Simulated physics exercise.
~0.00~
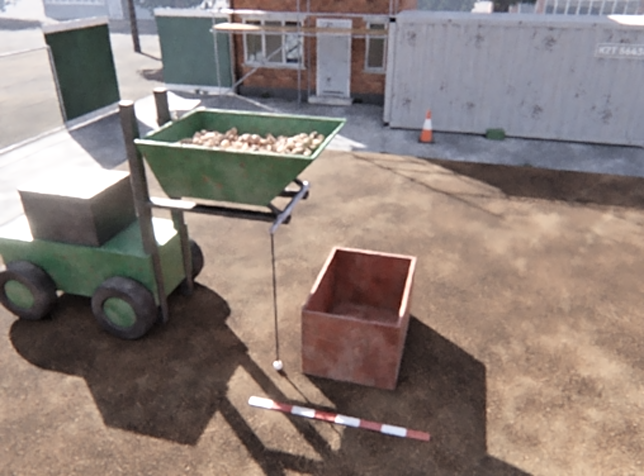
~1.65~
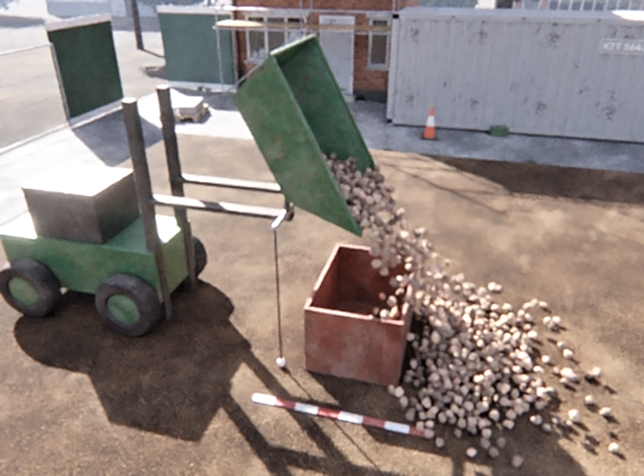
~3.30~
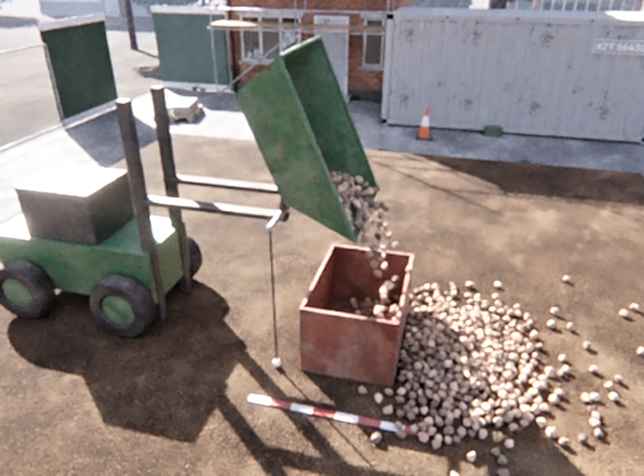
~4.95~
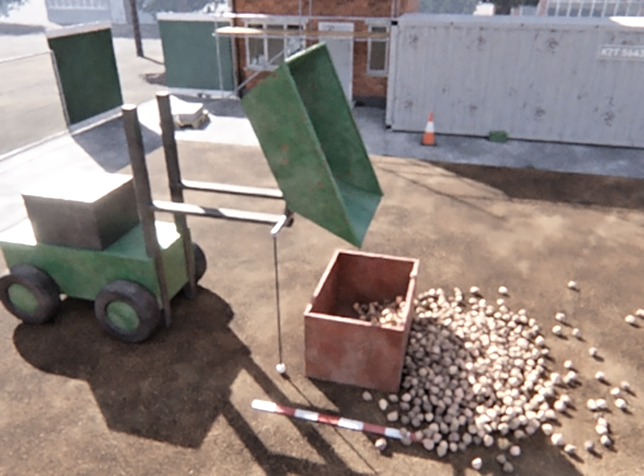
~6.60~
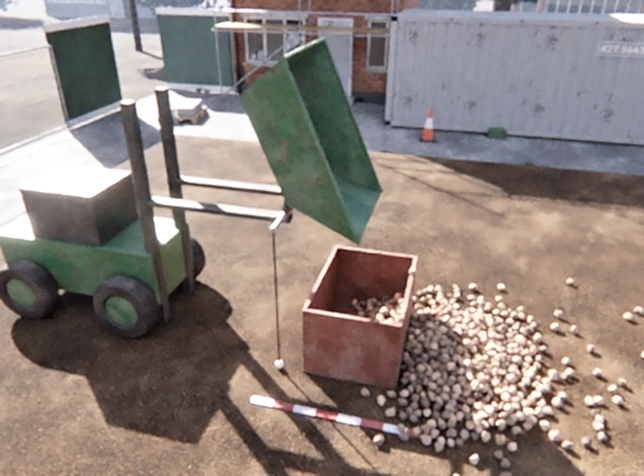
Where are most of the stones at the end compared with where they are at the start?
At the start the stones lie in the raised green skip, above and to the left of the red bin. At the end most of them are lower down and farther right, heaped and scattered on the dirt beside the bin, with a smaller share inside it.
